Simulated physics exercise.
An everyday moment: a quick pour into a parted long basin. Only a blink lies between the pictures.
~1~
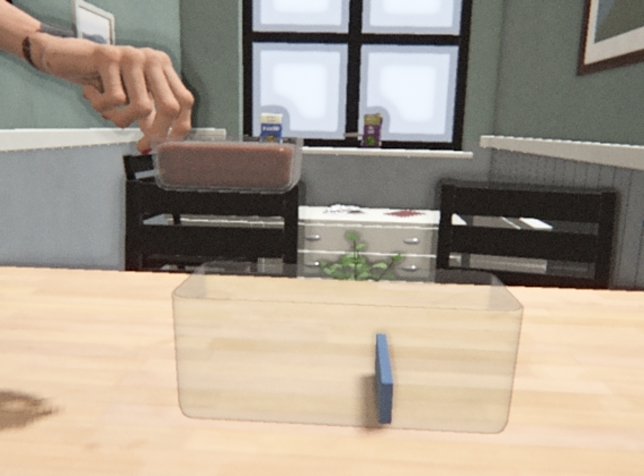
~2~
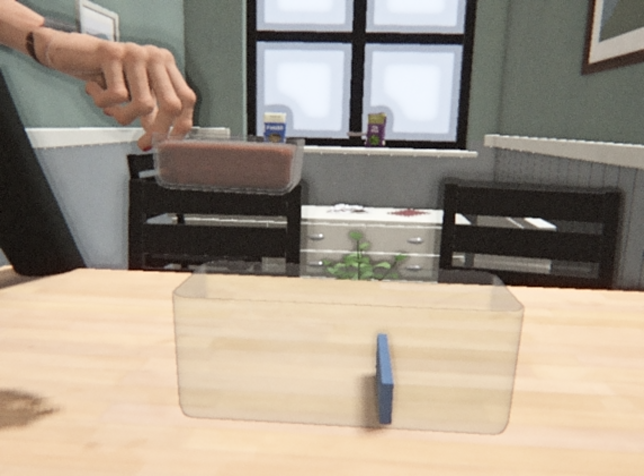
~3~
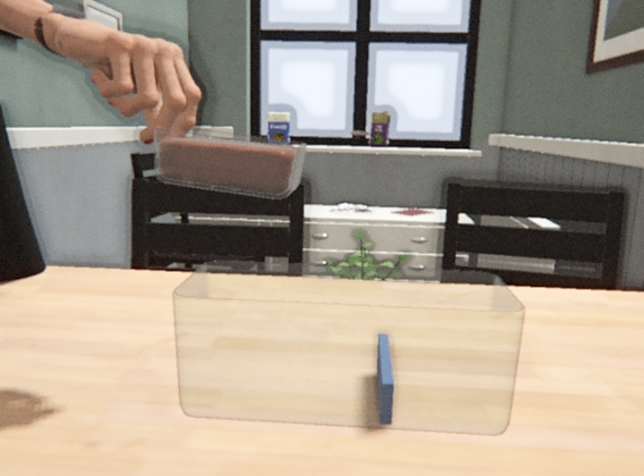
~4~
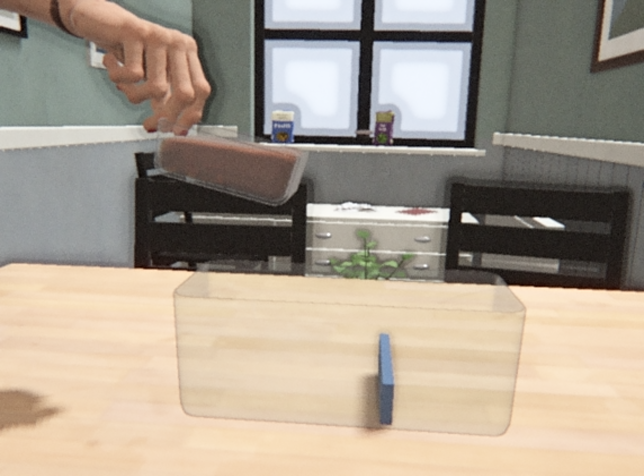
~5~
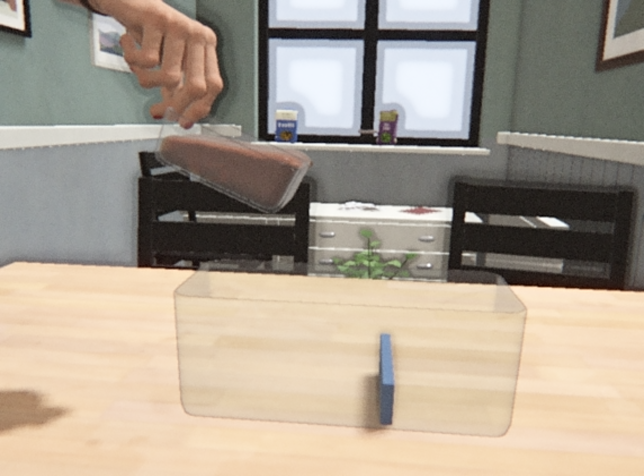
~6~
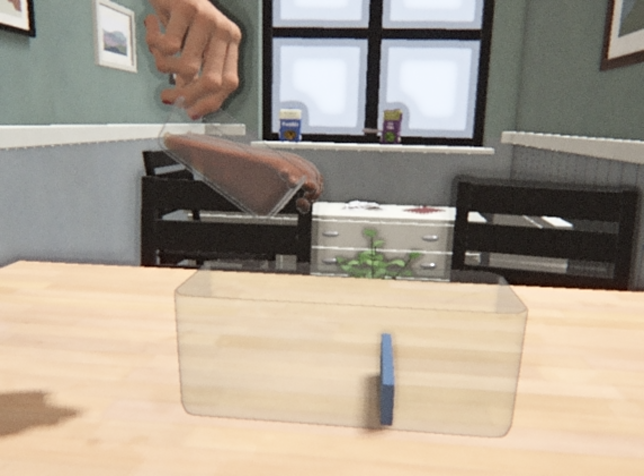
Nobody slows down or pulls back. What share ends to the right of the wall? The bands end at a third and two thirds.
The share right of the wall is less than a third.
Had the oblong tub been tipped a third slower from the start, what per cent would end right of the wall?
Some 5 per cent.
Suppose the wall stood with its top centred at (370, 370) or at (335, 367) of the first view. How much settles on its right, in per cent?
About 25 and 65 per cent.
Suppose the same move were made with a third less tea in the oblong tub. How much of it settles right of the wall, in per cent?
Close to 5 per cent.
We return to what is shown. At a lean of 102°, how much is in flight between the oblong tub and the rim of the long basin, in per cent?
Some 15 per cent.
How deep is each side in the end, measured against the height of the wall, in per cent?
Near 40 on the left, 0 on the right.
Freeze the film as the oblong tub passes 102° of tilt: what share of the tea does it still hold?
Close to 5 per cent.
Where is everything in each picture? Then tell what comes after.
Tilt 0°; pouring edge (299, 141); surface from (171, 143) to (297, 147); the long basin's rim runs from (189, 279) to (507, 292); the wall's top is at (384, 357), in the first picture.
Tilt 2°; pouring edge (300, 143); surface from (171, 143) to (298, 148), in the second picture.
Tilt 6°; pouring edge (302, 148); surface from (173, 140) to (300, 150), in the third picture.
Tilt 14°; pouring edge (303, 157); surface from (176, 138) to (303, 152), in the fourth picture.
Tilt 23°; pouring edge (303, 169); surface from (178, 137) to (300, 163); 6 per cent is over the edge, in the fifth picture.
Tilt 35°; pouring edge (301, 182); surface from (178, 135) to (291, 163); 16 per cent is over the edge, in the sixth picture.
A moment on, the oblong tub is tipped right over and 4 per cent is still to pour, 79 is left of the wall and 1 right of it.
Next, the oblong tub is tipped right over and 0 per cent is still to pour, 90 is left of the wall and 3 right of it.
Then the oblong tub is tipped right over and 0 per cent is still to pour, 91 is left of the wall and 4 right of it.
Later the oblong tub is tipped right over and 0 per cent is still to pour, 91 is left of the wall and 5 right of it.
At rest 91 per cent lies left of the wall, 5 right of it and 5 outside.
